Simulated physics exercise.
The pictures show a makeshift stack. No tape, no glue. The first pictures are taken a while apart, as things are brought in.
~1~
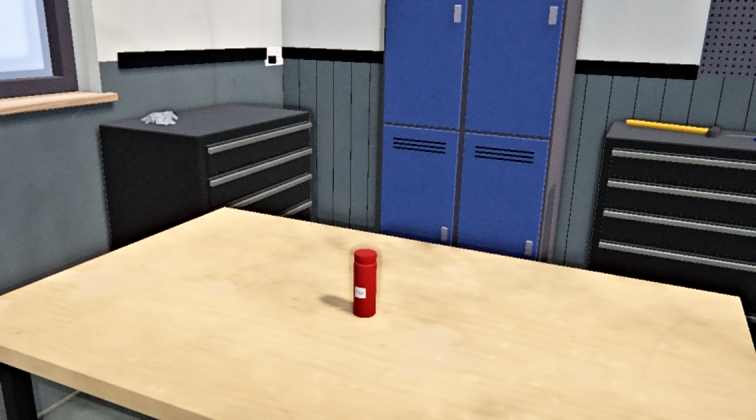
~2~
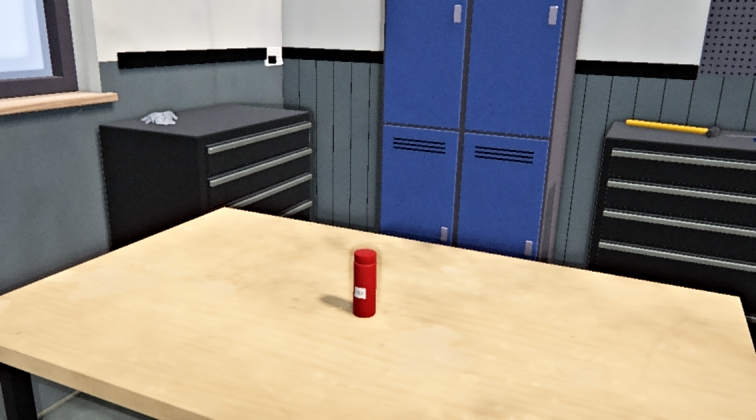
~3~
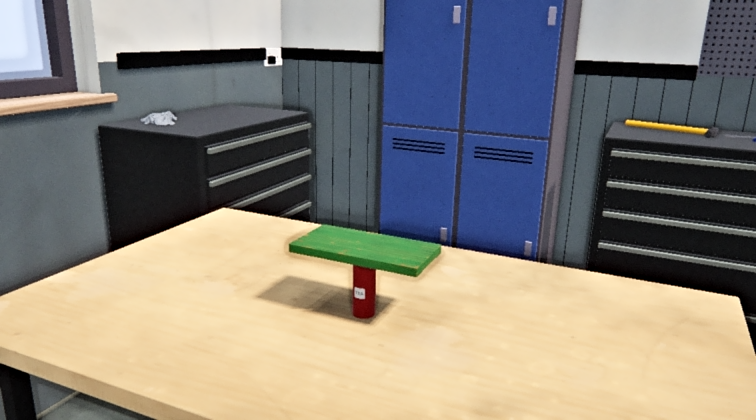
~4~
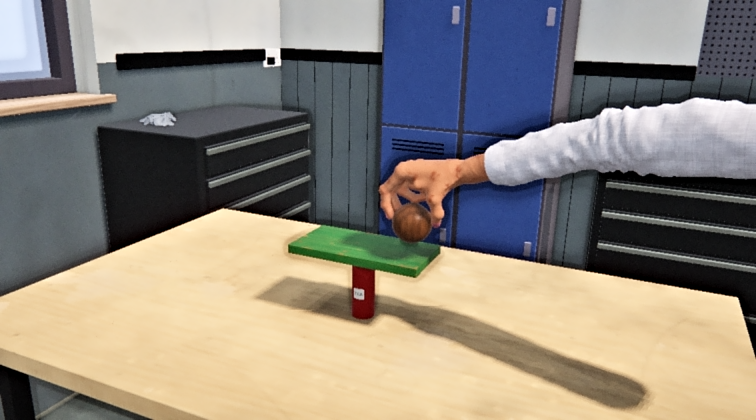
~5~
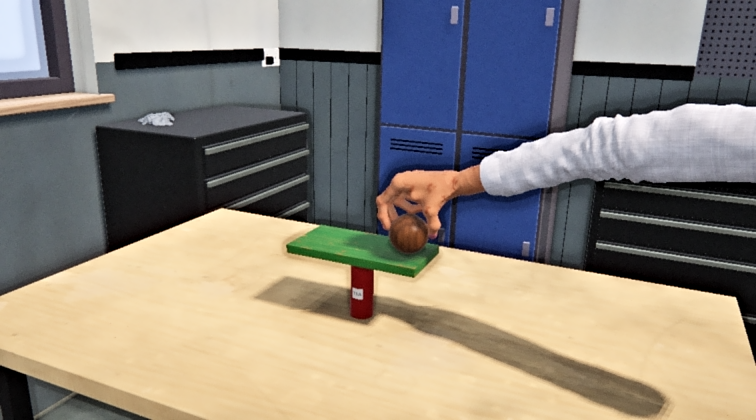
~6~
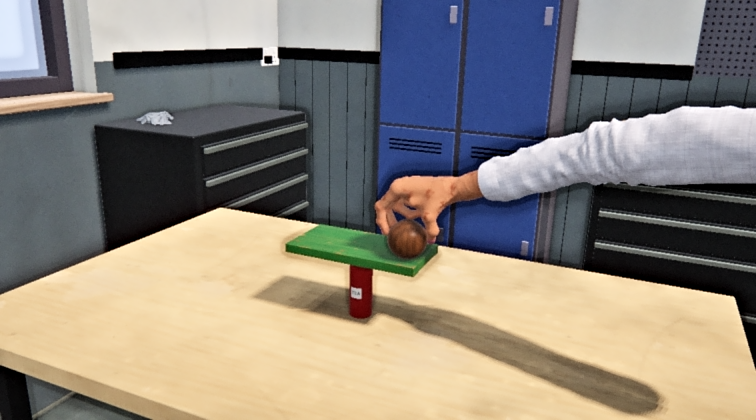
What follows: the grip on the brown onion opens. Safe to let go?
It loses its balance.
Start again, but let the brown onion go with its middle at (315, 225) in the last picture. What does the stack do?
Then it comes apart.
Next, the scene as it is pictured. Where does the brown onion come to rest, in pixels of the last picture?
Near (408, 316).
Then, 0.30 s on from there, brown onion now fallen; green board turned 40° from how it was put.
Then, 0.50 s on from there, green board on its side.
Then, 0.70 s on from there, green board upside down.
Then, 0.90 s on from there, green board now fallen; red shaker turned 5° from how it was put.
In the end, fallen, green board and brown onion; red shaker unmoved. At the end, from the last picture's camera, brown onion near (408, 316). The stack comes apart.
